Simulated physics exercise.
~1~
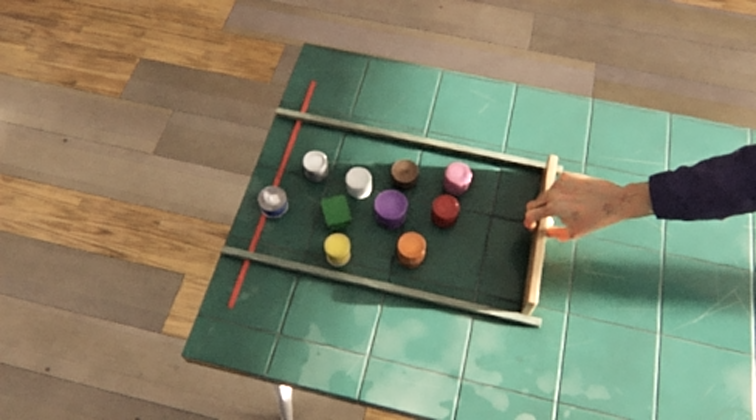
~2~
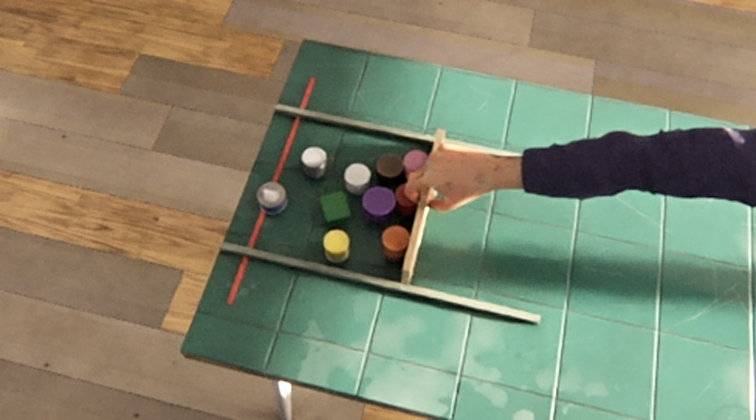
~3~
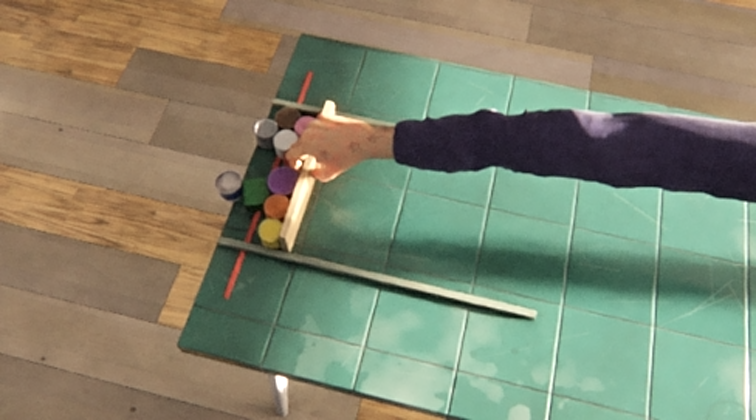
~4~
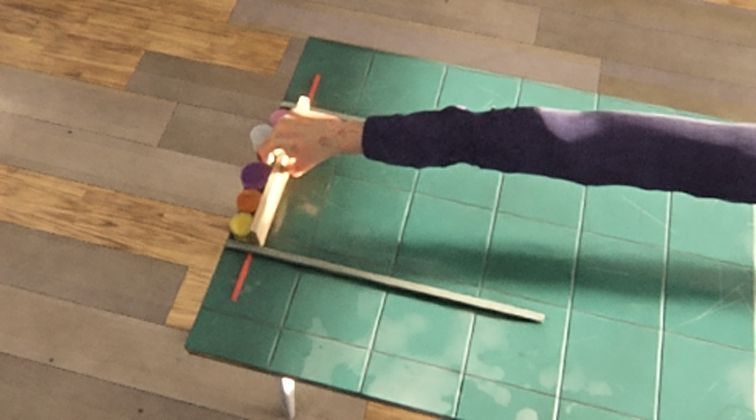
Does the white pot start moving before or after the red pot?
After it. The red pot is already being pushed left while the white one still sits in its place, and the white one only moves as the board sweeps further.
